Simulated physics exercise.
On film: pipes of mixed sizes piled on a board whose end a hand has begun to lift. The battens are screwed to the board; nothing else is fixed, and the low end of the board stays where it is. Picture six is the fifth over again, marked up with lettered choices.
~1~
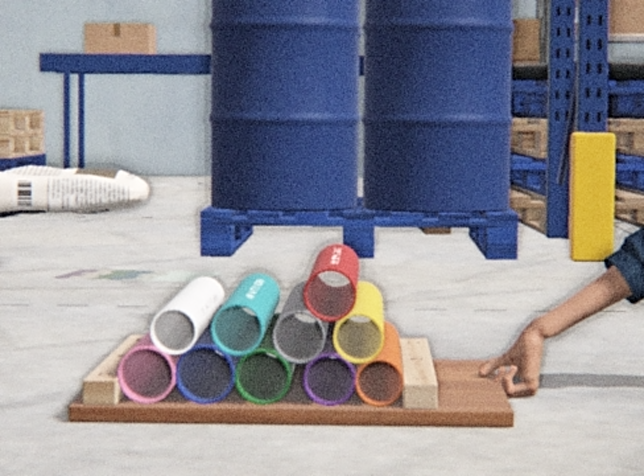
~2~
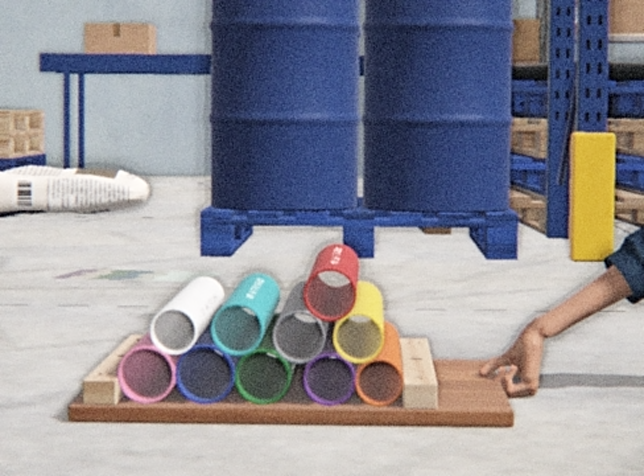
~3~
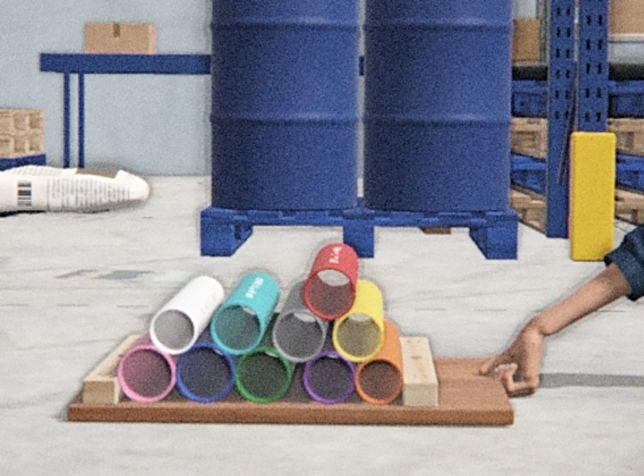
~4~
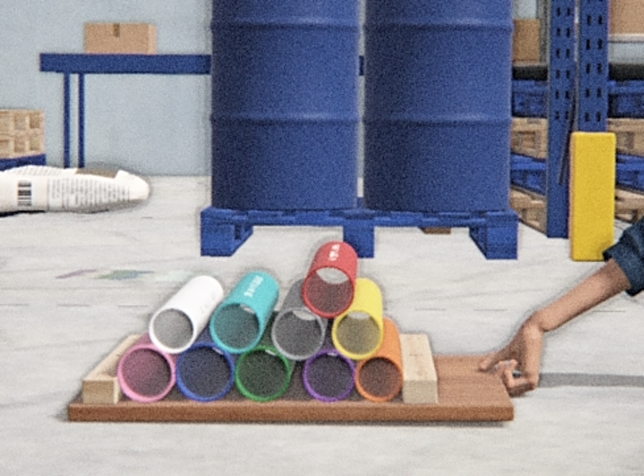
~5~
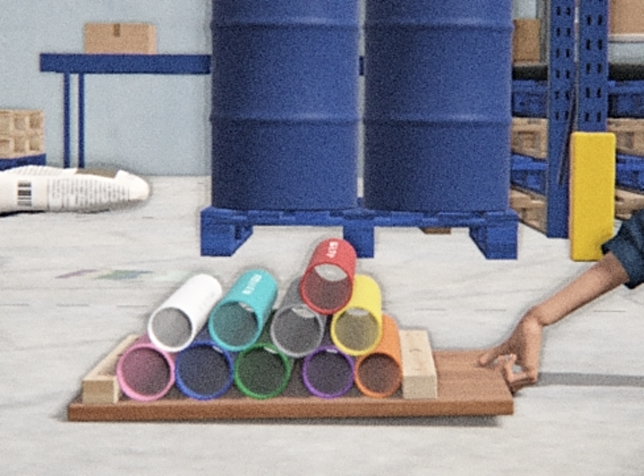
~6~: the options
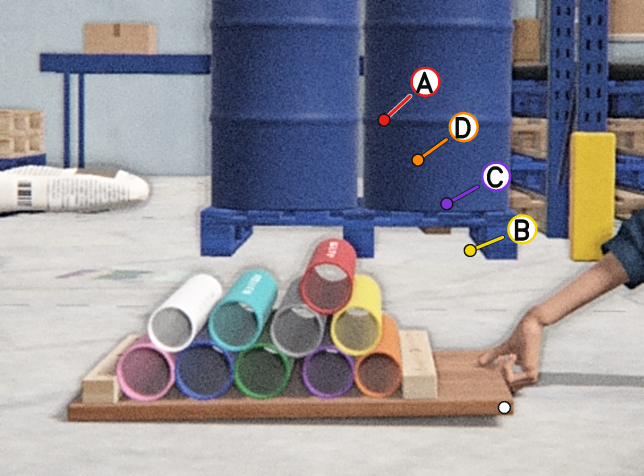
In a warehouse, a hand slightly lifts the right end of a board stacked with colourful pipes.
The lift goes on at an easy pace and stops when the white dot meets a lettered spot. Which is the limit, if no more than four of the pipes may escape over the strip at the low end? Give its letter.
No higher than C.
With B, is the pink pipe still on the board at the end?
Yes.
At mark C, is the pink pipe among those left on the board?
Yes.
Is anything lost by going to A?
Yes, at A.
On the marked copy, A at (384, 120); B at (470, 250); C at (447, 204); D at (418, 160); the white dot at (504, 407).
With C. Early on, board at 17°.
Further on, board at 30°.
At the end, board at 30°, none over the low batten.
As for the rest, A five over the low batten; B none over the low batten; D five over the low batten.
